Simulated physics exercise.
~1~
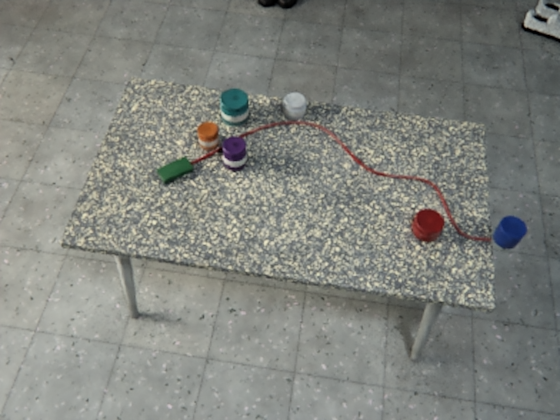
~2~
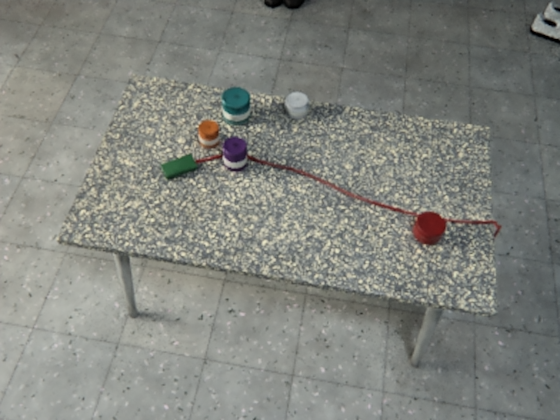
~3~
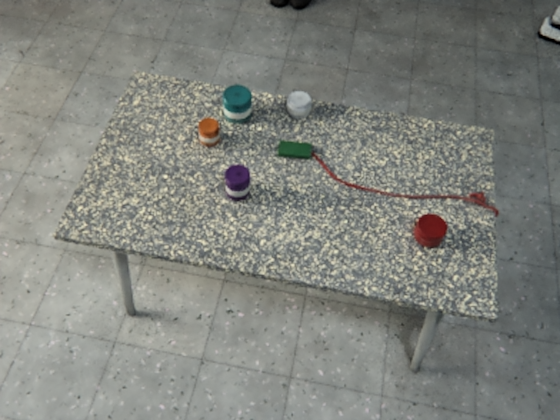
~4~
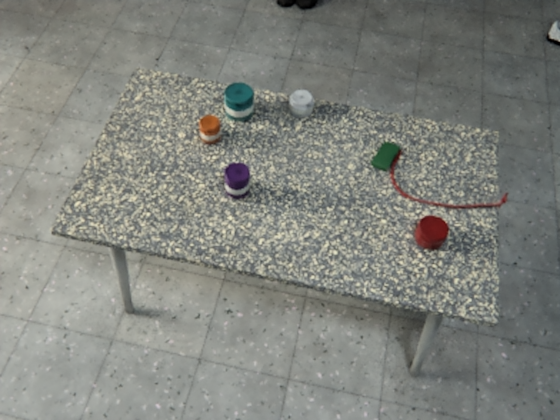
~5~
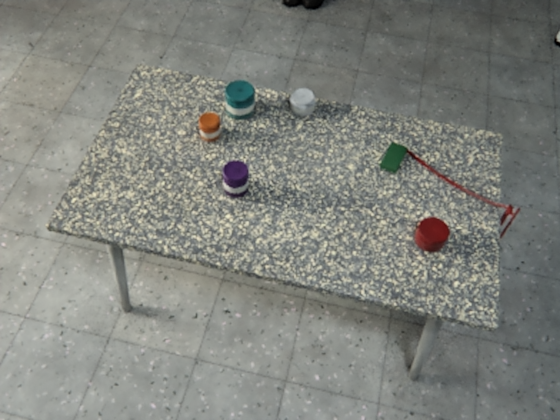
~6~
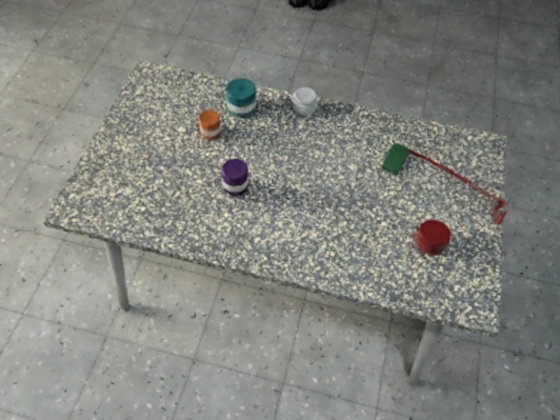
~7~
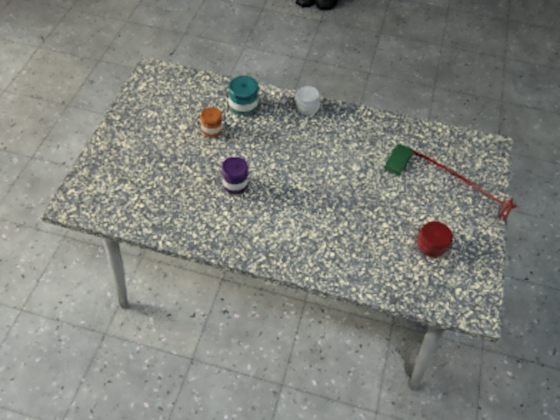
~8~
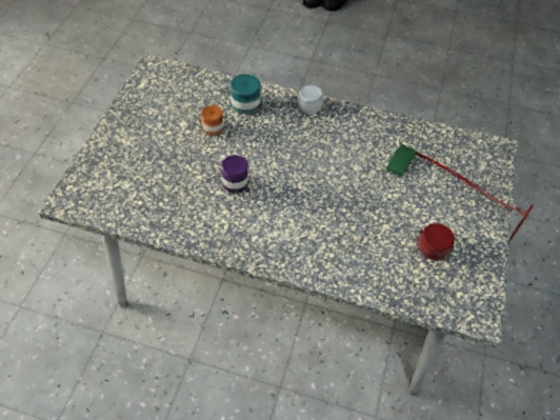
On a speckled table, a falling blue object drags a green block right, shifting a purple canister.
